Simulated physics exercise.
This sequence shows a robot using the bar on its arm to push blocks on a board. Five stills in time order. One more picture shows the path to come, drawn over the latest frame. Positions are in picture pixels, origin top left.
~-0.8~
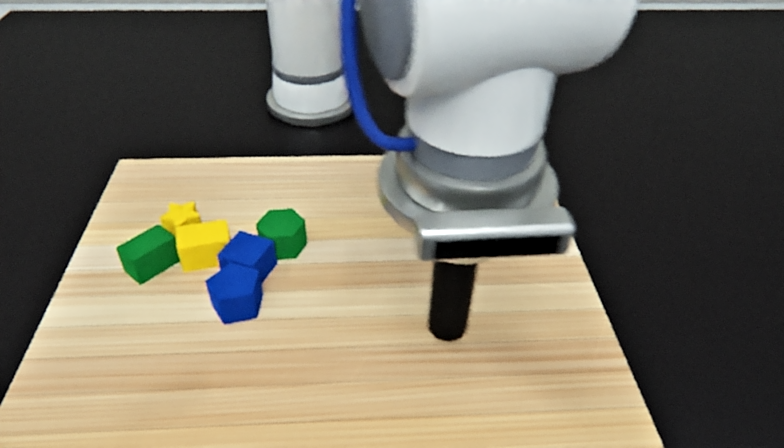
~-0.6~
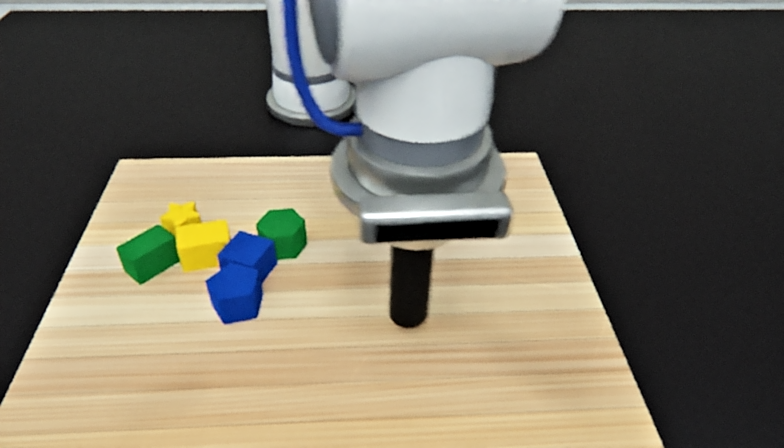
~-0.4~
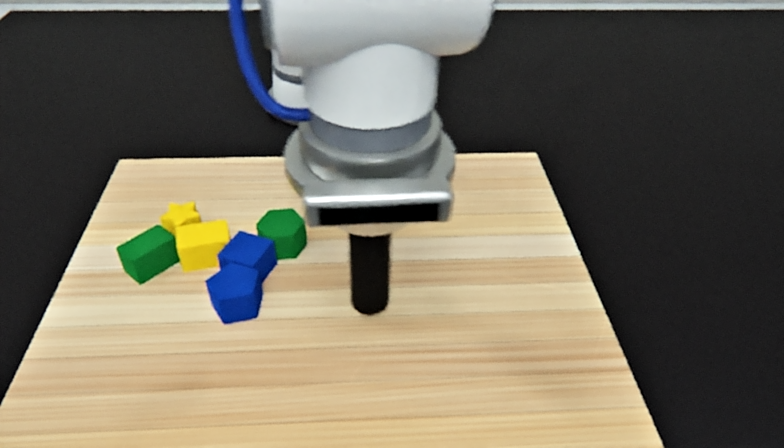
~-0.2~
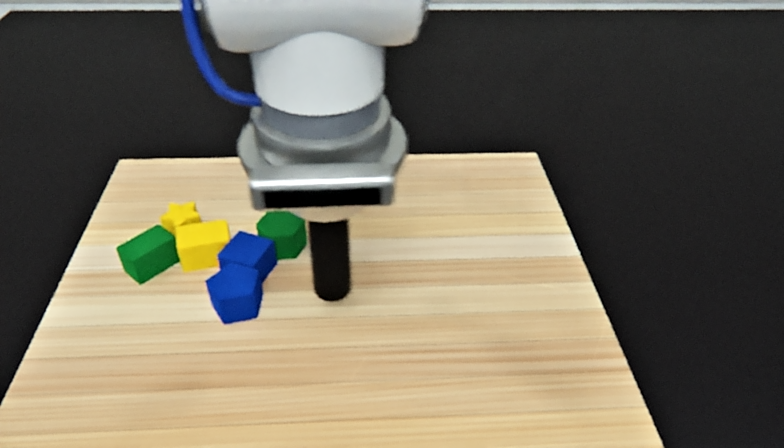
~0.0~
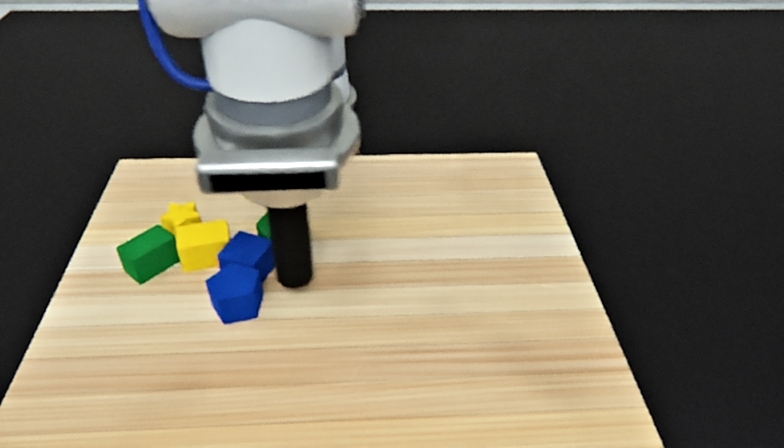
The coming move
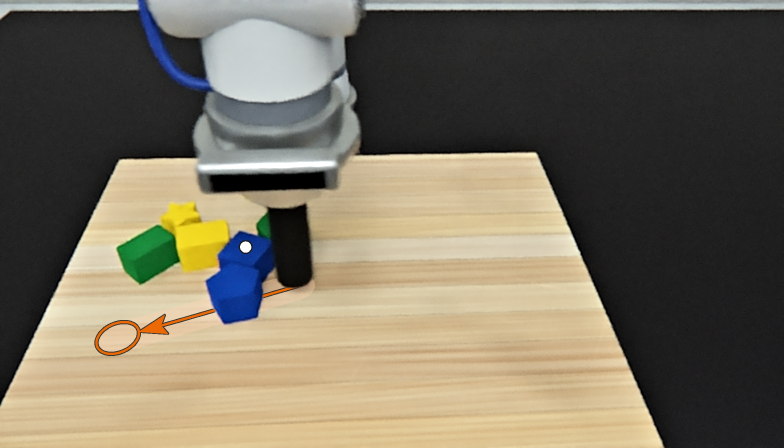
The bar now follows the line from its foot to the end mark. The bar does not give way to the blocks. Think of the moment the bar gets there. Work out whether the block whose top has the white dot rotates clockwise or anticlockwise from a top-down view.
From above, the block whose top has the white dot will be seen to turn clockwise.
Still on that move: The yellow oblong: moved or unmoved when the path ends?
Left in place.
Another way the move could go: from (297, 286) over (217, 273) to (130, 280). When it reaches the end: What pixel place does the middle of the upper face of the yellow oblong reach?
The top centre is at (173, 206).
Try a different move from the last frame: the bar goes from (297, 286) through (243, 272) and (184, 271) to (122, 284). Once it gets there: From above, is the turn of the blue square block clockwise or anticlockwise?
It twists with the clock when seen from above.
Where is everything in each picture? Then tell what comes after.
The first frame shows bar's lower end (447, 326); yellow oblong (202, 233); blue pentagon (233, 281); blue square block (246, 247); green hexagonal block (281, 222).
The second frame shows bar (409, 314); blocks still.
The third frame shows bar (370, 301); blocks still.
The fourth frame shows bar (332, 288); blocks still.
The fifth frame shows bar (295, 275); yellow oblong (202, 233); blue pentagon (233, 281); blue square block (246, 247); green hexagonal block hidden.
Drawn move, from (297, 286) directly to (118, 338); the dot is on the blue square block.
What follows on the original path. One third of the way, bar (238, 292); blue pentagon (192, 297), turned 20° anticlockwise; blue square block (235, 249), turned 40° clockwise.
Two thirds of the way, bar (176, 309); blue pentagon (135, 324), turned 60° anticlockwise; blue square block (235, 249), turned 40° clockwise.
At the end, bar (113, 327); yellow oblong still; blue pentagon (93, 351), turned 100° anticlockwise; blue square block (235, 249), turned 40° clockwise; green hexagonal block still.
